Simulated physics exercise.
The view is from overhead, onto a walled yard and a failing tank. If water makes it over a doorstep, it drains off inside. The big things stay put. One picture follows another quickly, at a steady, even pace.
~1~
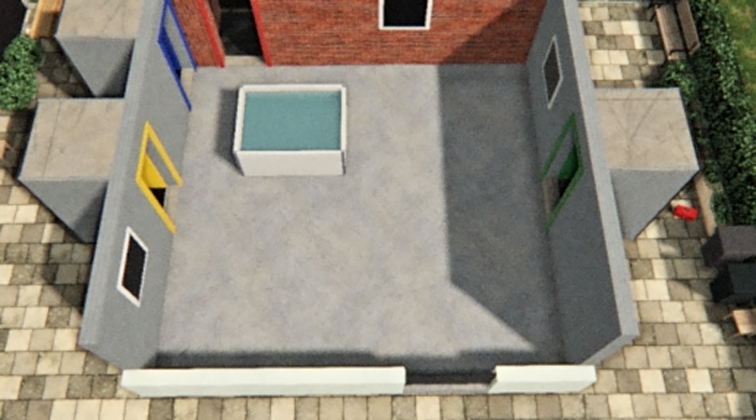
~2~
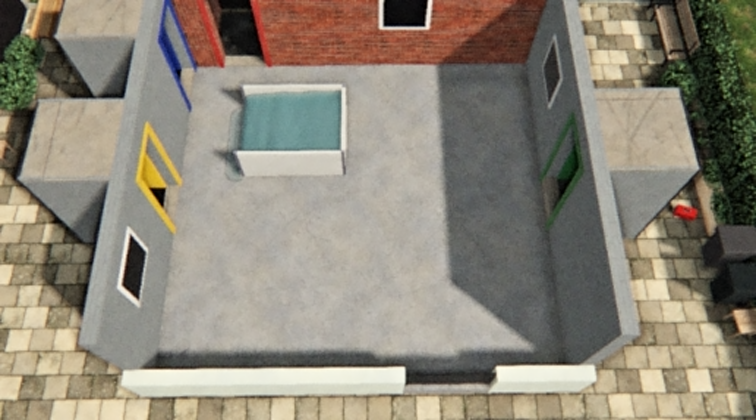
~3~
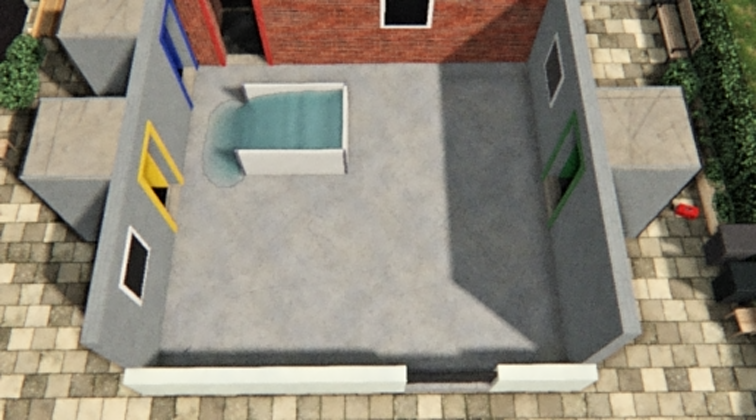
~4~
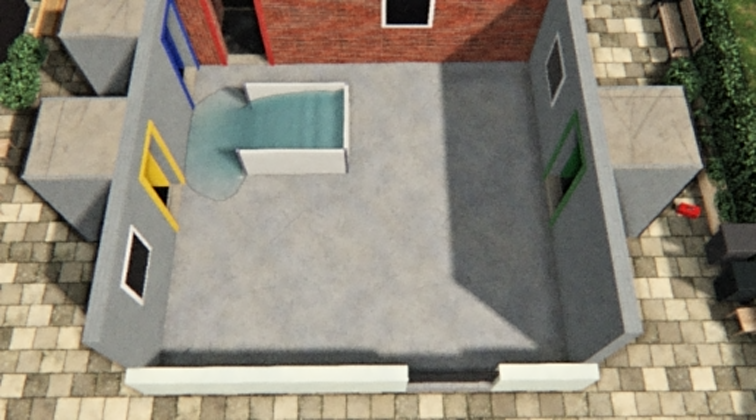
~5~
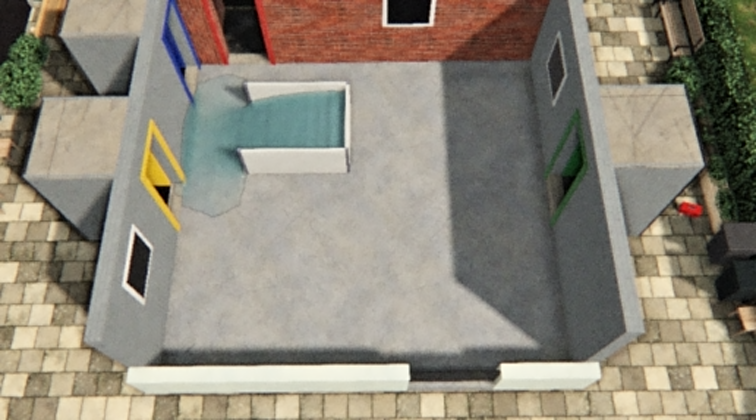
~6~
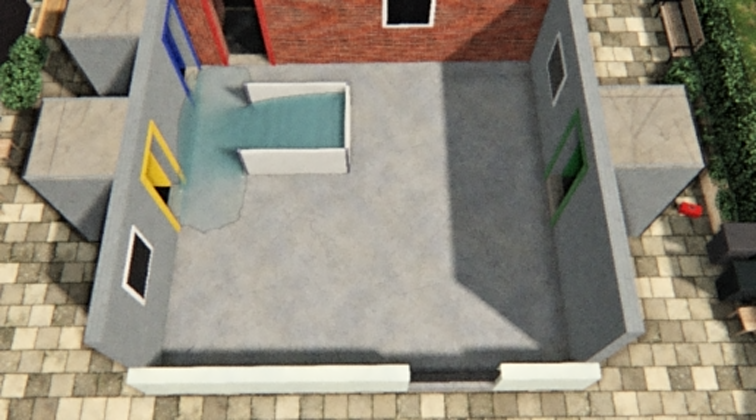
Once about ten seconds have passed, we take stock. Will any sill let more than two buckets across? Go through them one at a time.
The red door does; the green door does not; the blue door does; the yellow door does.
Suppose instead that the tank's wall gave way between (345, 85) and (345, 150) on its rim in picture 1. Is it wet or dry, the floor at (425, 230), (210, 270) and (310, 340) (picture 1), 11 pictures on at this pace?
Taken in turn they're swamped, unwetted and unwetted.
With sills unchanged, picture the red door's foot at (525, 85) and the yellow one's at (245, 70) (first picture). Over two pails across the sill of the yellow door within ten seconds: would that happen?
Answer: Yellow crosses the line.
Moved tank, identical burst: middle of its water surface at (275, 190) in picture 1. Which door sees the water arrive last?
Answer: The door marked green.
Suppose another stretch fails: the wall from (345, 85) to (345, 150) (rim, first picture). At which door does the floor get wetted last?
My pick: The one in yellow.
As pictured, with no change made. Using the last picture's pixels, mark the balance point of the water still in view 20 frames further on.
Around pixel (255, 185).
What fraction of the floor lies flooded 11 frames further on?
It comes to 25 per cent.
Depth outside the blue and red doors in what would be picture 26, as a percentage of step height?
The first comes to about 160 percent, the second to about 260 percent.
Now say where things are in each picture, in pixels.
In the first frame, still water in the water tank at (291, 121).
In the second frame, the front is at (239, 178), out from the gap at (245, 134).
In the third frame, the front is at (216, 180), out from the gap at (247, 134).
In the fourth frame, water pours out at (249, 135) and has run to (187, 177).
In the fifth frame, water pours out at (250, 134) and has run to (183, 201).
In the sixth frame, the front is at (180, 222), out from the gap at (250, 135).
A moment on, water covers 10 % of the floor; the red door wet at the sill, nothing in, the green door not reached, the blue door under two buckets in, the yellow door over two buckets in.
Next, water covers 25 % of the floor; the red door over two buckets in, the green door not reached, the blue door over two buckets in, the yellow door far over two buckets in.
Then, water covers 45 % of the floor; the red door far over two buckets in, the green door not reached, the blue door far over two buckets in, the yellow door far over two buckets in.
Later, water covers 70 % of the floor; the red door far over two buckets in, the green door wet at the sill, nothing in, the blue door far over two buckets in, the yellow door far over two buckets in.
In the end, water covers 95 % of the floor; the red door far over two buckets in, the green door wet at the sill, nothing in, the blue door far over two buckets in, the yellow door far over two buckets in.
